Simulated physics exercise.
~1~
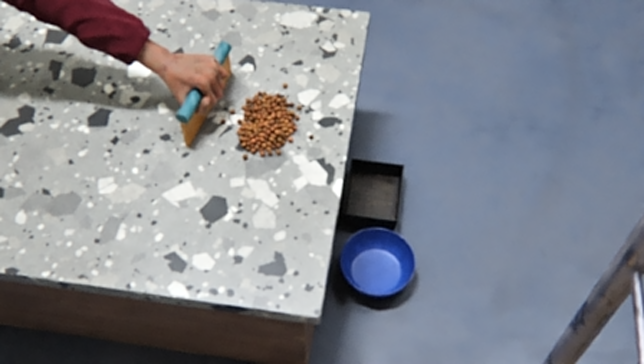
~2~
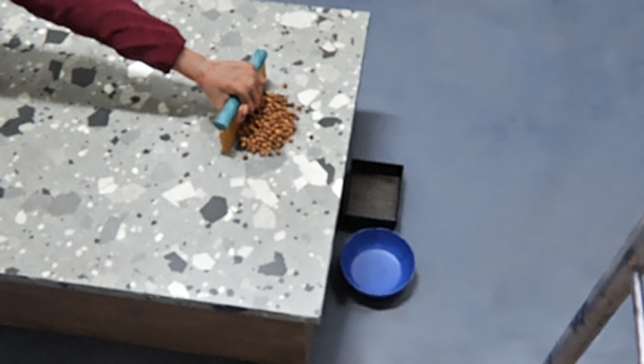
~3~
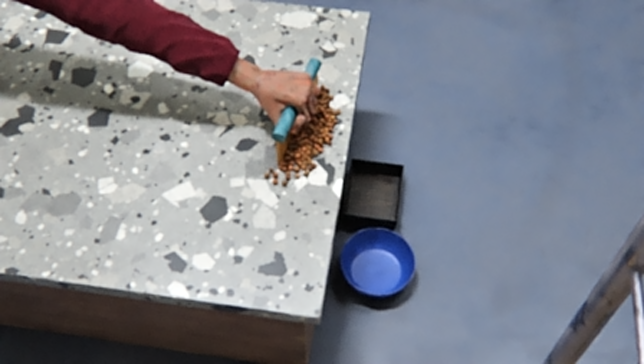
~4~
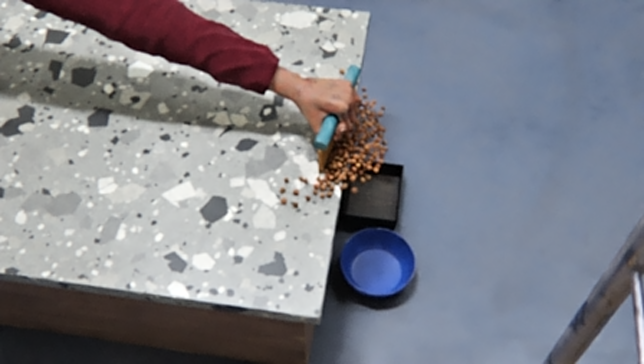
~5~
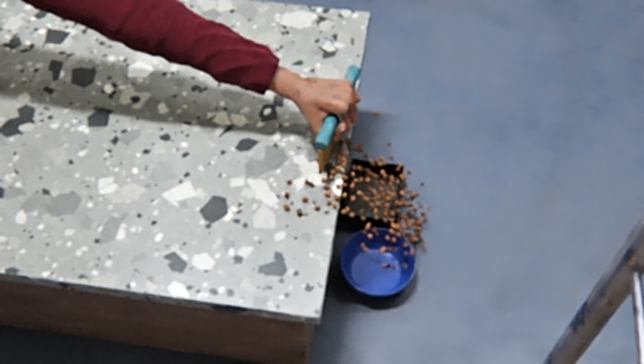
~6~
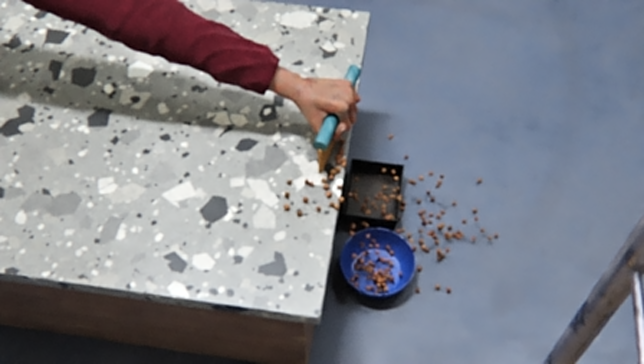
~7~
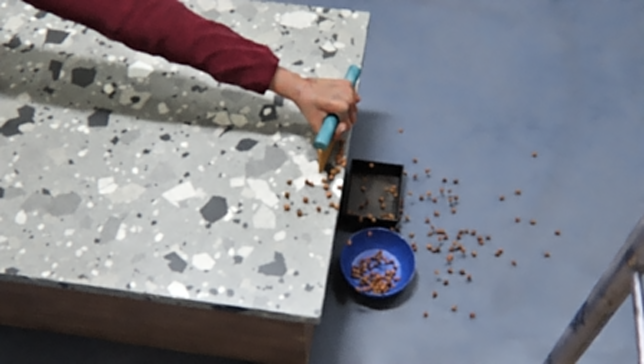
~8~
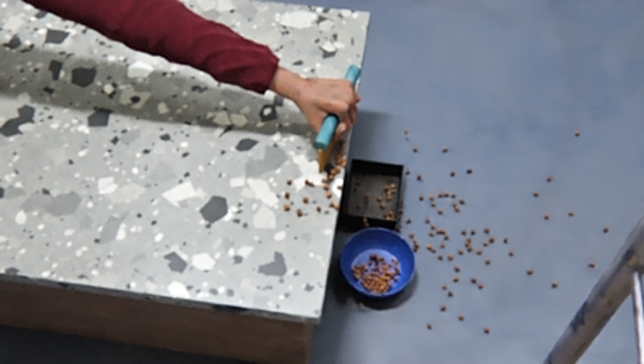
On a speckled grey and white tabletop above a blue-grey floor, a hand in a dark red sleeve holds a scraper with a teal handle beside a small heap of round brown cereal balls. The hand pushes the scraper right, gathering the balls and spreading them as they near the edge. It stops there, and most of the pieces spill over toward a square black tin and a round blue bowl below. Some land in the bowl and fewer in the tin, while many scatter rightward across the floor. A few remain on the tabletop beside the motionless scraper.
